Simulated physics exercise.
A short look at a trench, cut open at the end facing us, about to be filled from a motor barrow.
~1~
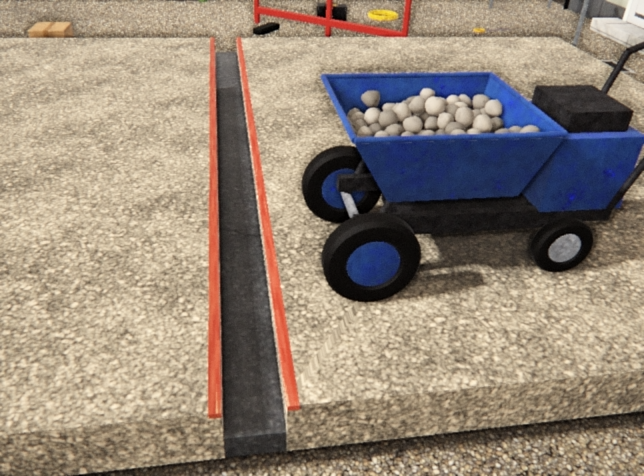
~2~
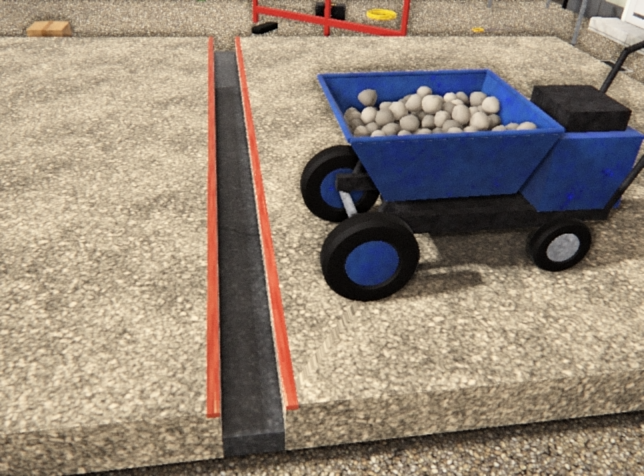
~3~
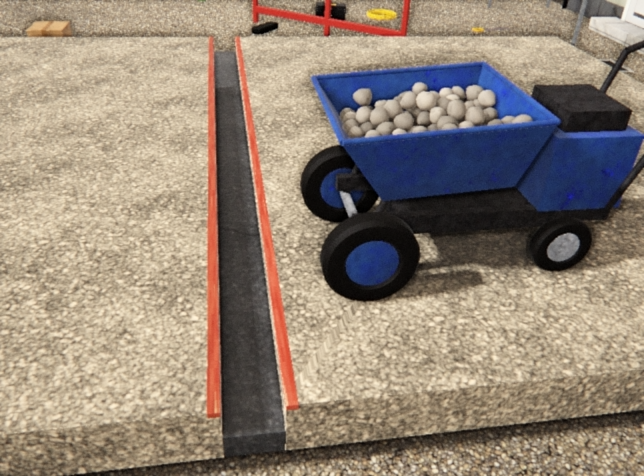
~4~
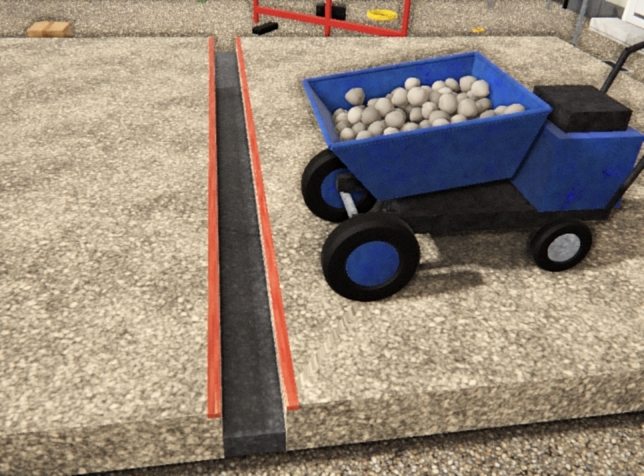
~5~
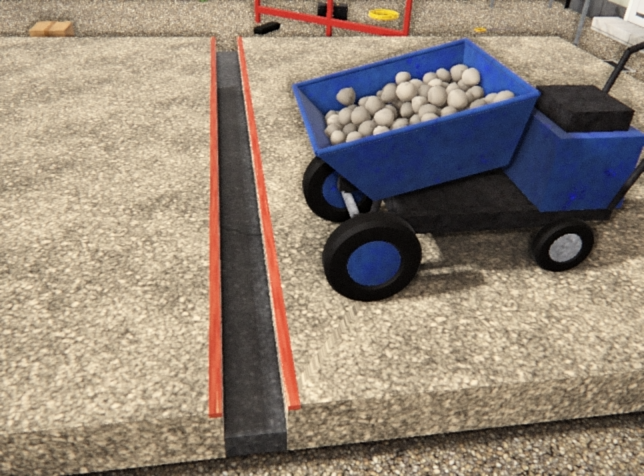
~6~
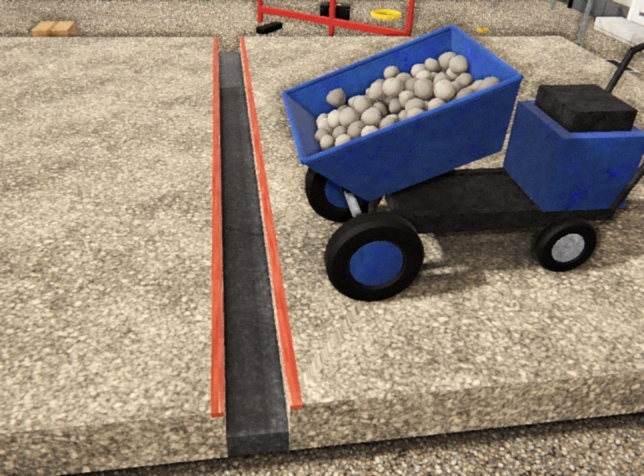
On a pebbly slab beside a narrow dark trench edged with red strips, a blue motor barrow stands at the right, its level skip heaped with rounded grey stones. The skip tilts gradually toward the trench, its rear rising until it is clearly slanted down to the left, the stones still inside.
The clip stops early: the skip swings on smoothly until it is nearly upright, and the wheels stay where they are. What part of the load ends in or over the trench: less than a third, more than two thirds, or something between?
The trench takes under a third.
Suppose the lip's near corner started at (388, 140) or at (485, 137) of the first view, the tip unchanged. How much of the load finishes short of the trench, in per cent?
Near 0 % and 50 %.
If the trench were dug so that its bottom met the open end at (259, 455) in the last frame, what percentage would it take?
Some 20 per cent.
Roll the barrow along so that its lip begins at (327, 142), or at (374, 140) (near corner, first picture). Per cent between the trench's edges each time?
About 0 and 50 per cent.
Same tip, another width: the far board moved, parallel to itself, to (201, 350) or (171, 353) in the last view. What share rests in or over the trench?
The first gives 40 %, the second 70 %.
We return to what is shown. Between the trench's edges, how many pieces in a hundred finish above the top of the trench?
It comes to 5 per cent or so.
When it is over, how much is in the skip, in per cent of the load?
Roughly 0 in a hundred.
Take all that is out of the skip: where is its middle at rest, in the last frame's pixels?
Close to (177, 255).
Just after the last frame, skip tipped steeply; every one in the skip.
A moment on, skip tipped right over; roughly two thirds in the skip; just a few in or heaped over the trench; roughly a quarter beyond it; about a tenth falling.
Further on, skip tipped right over; about a tenth in the skip; about a tenth in or heaped over the trench; the larger part beyond it.
When it is over, skip tipped right over; roughly a quarter in or heaped over the trench; the larger part beyond it.
